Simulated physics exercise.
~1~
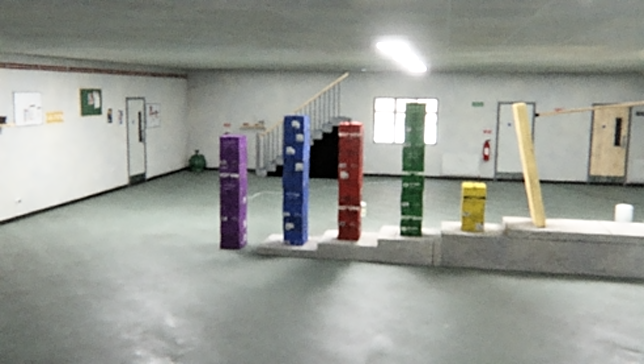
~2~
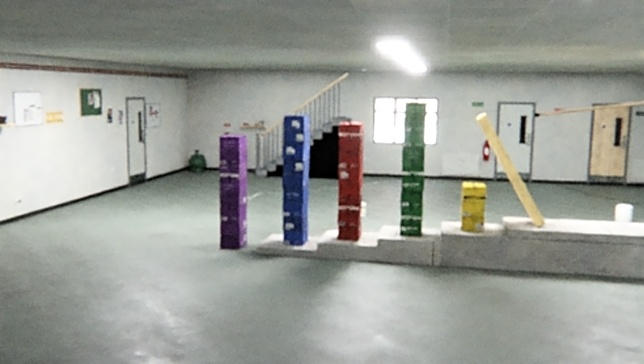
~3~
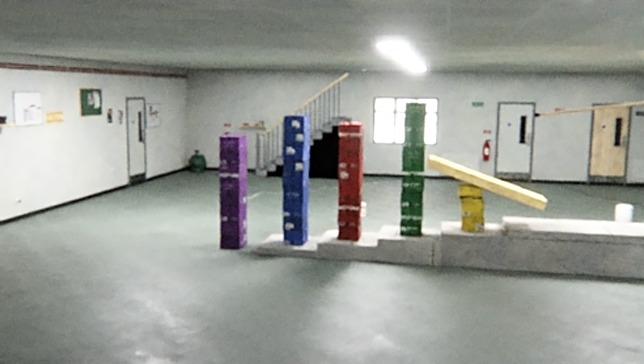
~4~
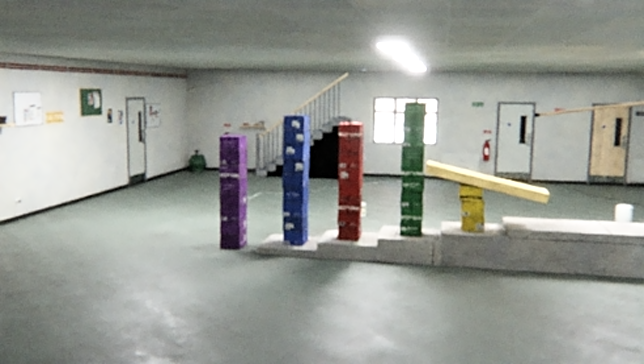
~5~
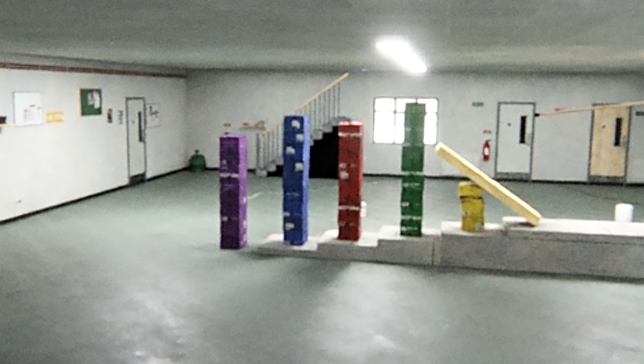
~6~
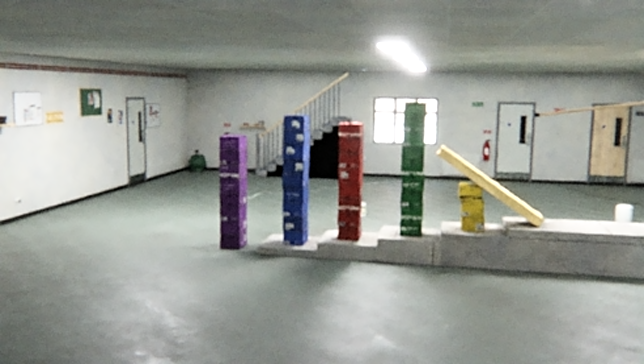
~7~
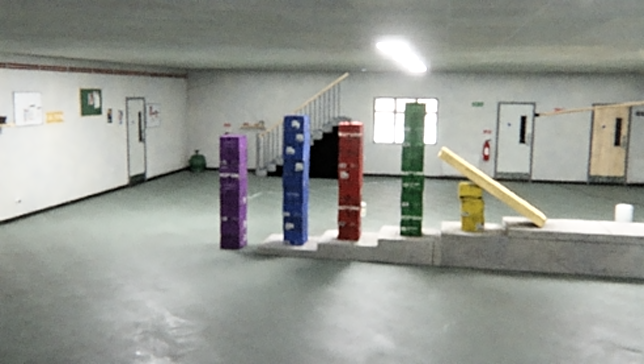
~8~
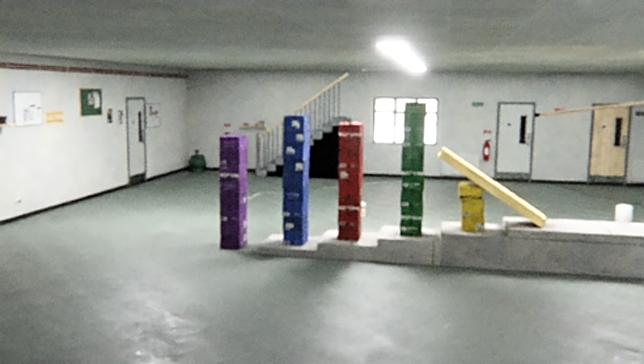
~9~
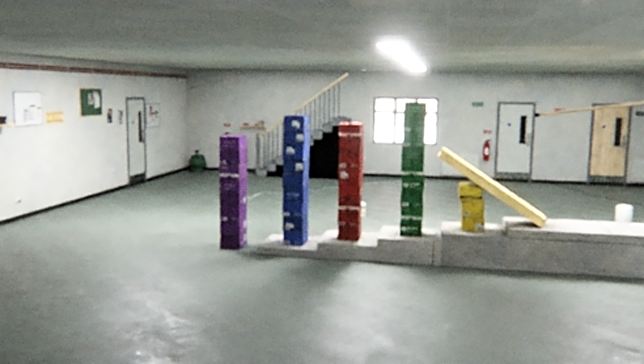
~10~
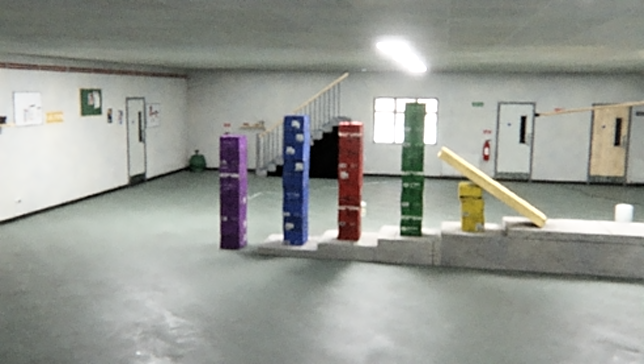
At the start, a pale board stands nearly upright on the top step at the right, beside a short yellow pile, with taller green, red, blue and purple columns of cartons stepping down to the left. The board tips left and comes down across the yellow pile, its far end reaching the green column. It lies almost flat for a moment, then its right end drops onto the step as it tilts back. It settles leaning over the yellow pile, whose top looks slightly disturbed. In the end, all five coloured piles are still standing.
